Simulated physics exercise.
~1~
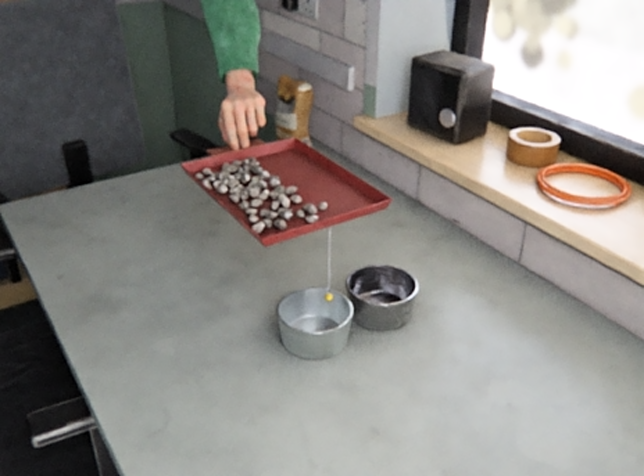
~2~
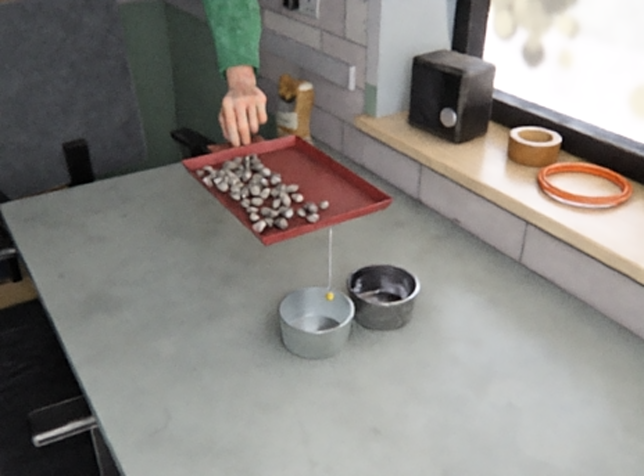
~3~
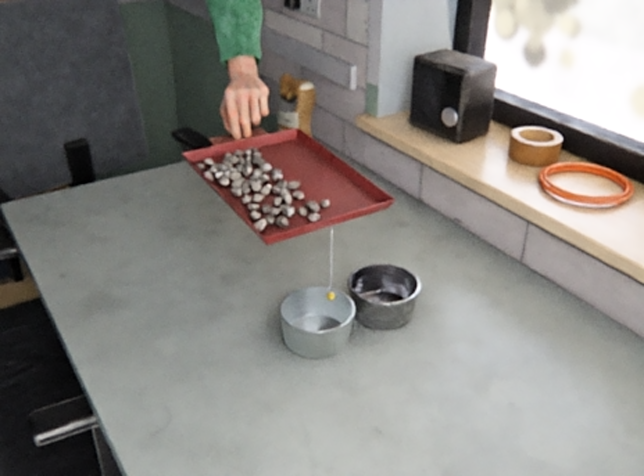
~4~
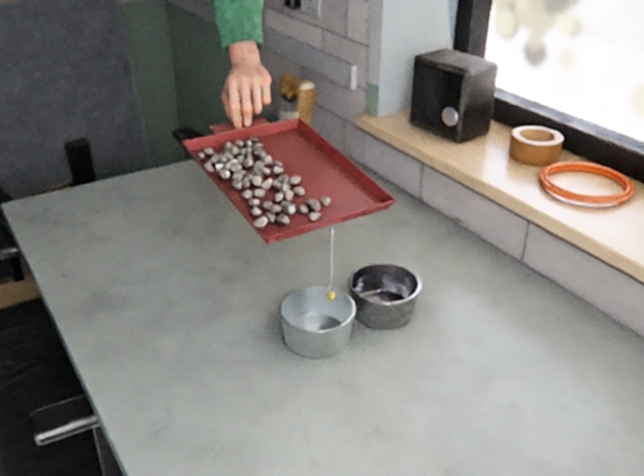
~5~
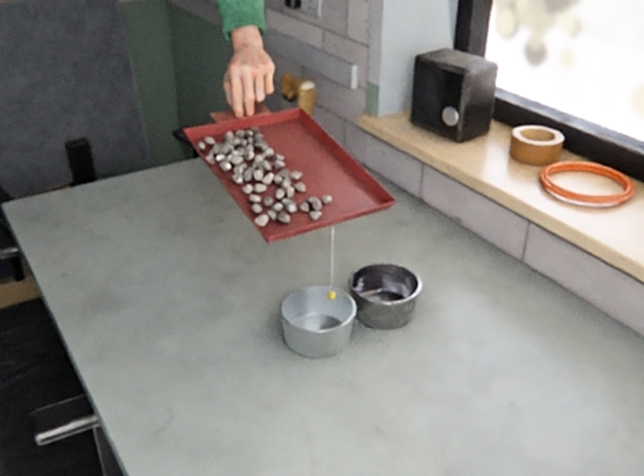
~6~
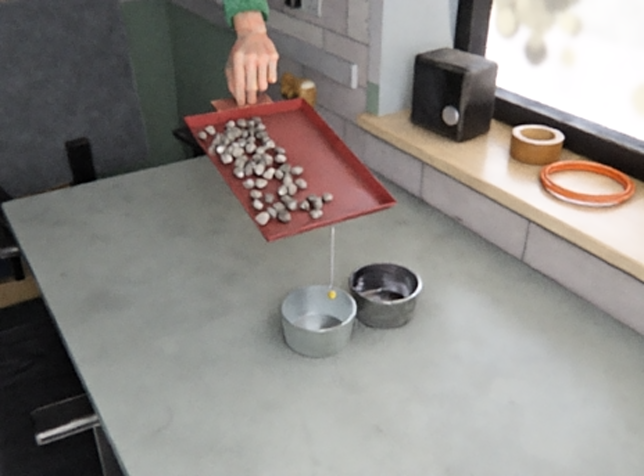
A red tray of grey pebbles tilting gradually as a green-sleeved hand raises its far end above two small round dishes.
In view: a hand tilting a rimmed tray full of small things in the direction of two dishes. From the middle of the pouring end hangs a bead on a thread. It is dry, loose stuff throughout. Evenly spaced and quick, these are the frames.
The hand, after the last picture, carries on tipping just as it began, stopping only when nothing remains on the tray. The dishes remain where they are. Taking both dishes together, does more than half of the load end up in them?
In the end the dishes save the lesser share of it.
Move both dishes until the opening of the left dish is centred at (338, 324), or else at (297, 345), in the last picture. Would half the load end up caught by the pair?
For the two tries in order: Exceeding half, exceeding half.
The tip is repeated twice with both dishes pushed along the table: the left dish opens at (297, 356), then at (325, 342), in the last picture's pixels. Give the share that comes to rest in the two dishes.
Close to 60 in a hundred, then close to 80 in a hundred.
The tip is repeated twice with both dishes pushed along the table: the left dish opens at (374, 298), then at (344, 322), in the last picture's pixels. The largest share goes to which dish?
Try 1: The leftmost dish; try 2: The leftmost dish.
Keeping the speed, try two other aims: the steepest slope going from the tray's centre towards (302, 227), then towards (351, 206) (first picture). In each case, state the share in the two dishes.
I'd say roughly 10 percent with the first slope, 80 percent with the other.
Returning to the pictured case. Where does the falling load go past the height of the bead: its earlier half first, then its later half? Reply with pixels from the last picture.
The first part passes (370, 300); everything after passes (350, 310).
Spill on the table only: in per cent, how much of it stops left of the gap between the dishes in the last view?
About 30 percent of the spill.
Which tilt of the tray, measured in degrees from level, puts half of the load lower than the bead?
I'd put it at about 85 degrees.
Soon after the last picture, tray tipped steeply; most on the tray; a small part in the air.
A little later, tray tipped past a quarter turn; a small part on the tray; a stray few in the left dish; a stray few in the right dish; about two thirds outside both; about a quarter in the air.
Later still, tray tipped past a quarter turn; a stray few in the left dish; a small part in the right dish; most outside both.
At rest, tray tipped past a quarter turn; a stray few in the left dish; a small part in the right dish; most outside both.
